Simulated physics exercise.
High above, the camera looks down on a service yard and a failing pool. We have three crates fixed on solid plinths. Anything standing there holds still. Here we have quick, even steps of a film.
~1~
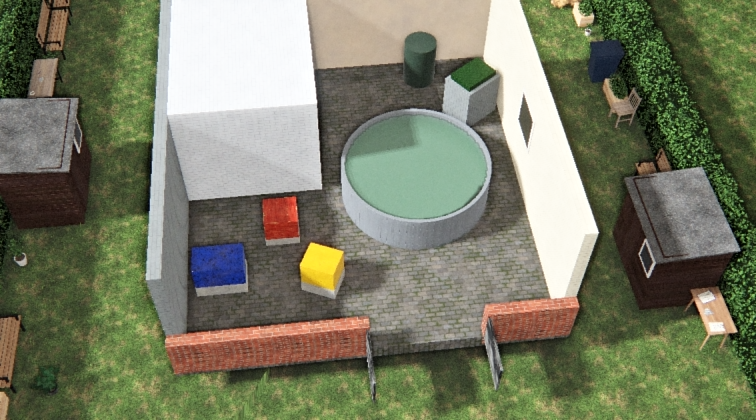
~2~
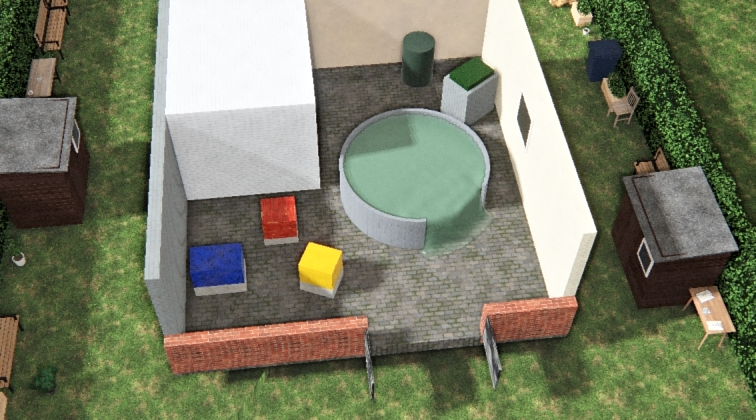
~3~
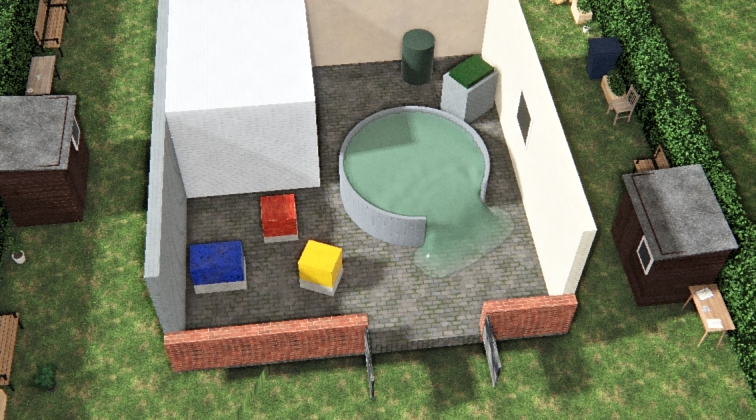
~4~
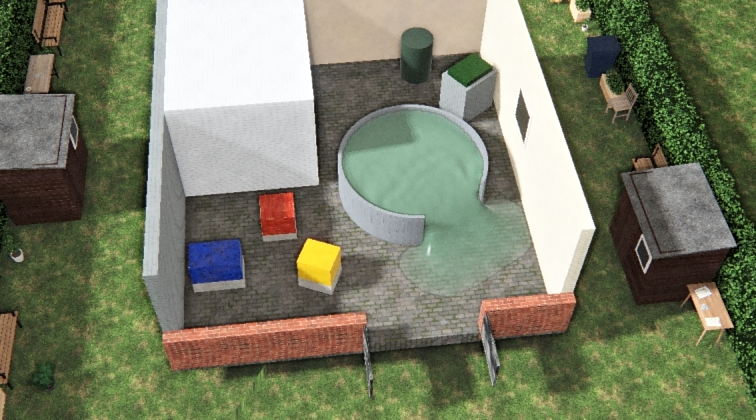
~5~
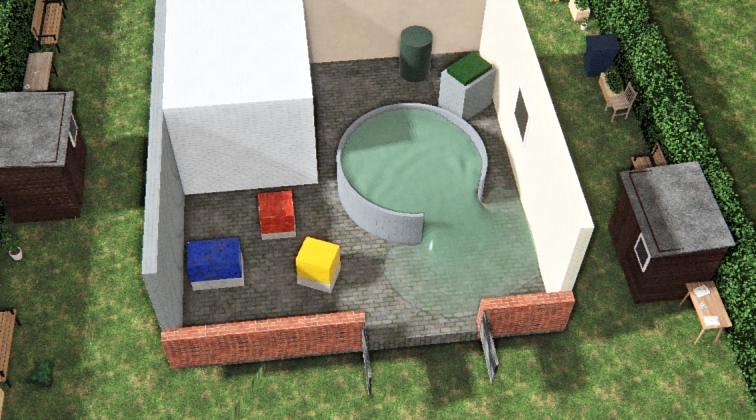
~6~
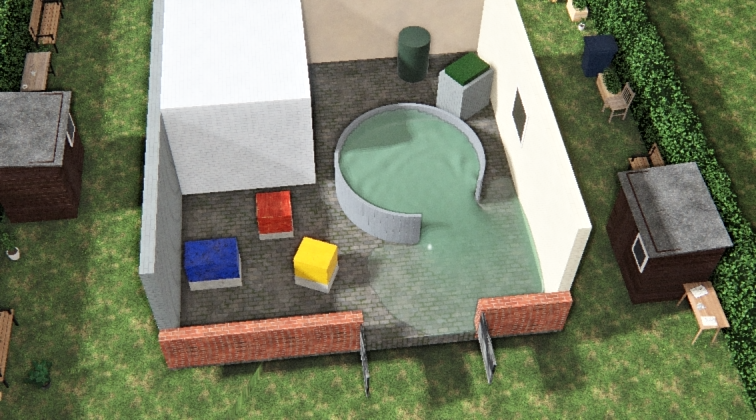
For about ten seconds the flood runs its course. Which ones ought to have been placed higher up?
In the end: The yellow crate stays dry; the blue crate stays dry; the red crate stays dry.
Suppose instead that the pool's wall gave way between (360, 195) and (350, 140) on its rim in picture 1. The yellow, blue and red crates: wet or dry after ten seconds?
The yellow crate is reached; the blue crate is reached; the red crate is reached.
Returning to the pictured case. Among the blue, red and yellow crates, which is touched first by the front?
The yellow one.
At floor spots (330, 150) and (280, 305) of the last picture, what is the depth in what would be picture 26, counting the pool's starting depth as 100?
Taking them in turn: 0 in a hundred, then 6 in a hundred.
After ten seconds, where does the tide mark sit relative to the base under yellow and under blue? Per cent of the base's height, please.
70 and 70 %, roughly.
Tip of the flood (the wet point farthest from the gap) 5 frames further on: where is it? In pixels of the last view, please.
By then the tip should be at about (342, 333).
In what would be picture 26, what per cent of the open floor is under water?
I'd guess some 45 per cent.
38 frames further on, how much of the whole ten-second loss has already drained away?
I get 70 percent.
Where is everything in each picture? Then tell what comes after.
Still water in the round tank at (416, 165), in the first frame.
Water pours out at (458, 226) and has run to (486, 212), in the second frame.
Water pours out at (458, 225) and has run to (430, 272), in the third frame.
The front is at (442, 293), out from the gap at (457, 225), in the fourth frame.
The front is at a hidden place, out from the gap at (455, 223), in the fifth frame.
Water pours out at (453, 223) and has run to a hidden place, in the sixth frame.
A moment on, water covers 25 % of the floor; the yellow crate not reached, the blue crate not reached, the red crate not reached.
Next, water covers 25 % of the floor; the yellow crate water round its plinth, the blue crate not reached, the red crate not reached.
Then, water covers 45 % of the floor; the yellow crate water round its plinth, the blue crate not reached, the red crate not reached.
Later, water covers 80 % of the floor; the yellow crate water round its plinth, the blue crate water round its plinth, the red crate water round its plinth.
In the end, water covers 100 % of the floor; the yellow crate stayed above the water, the blue crate stayed above the water, the red crate stayed above the water.
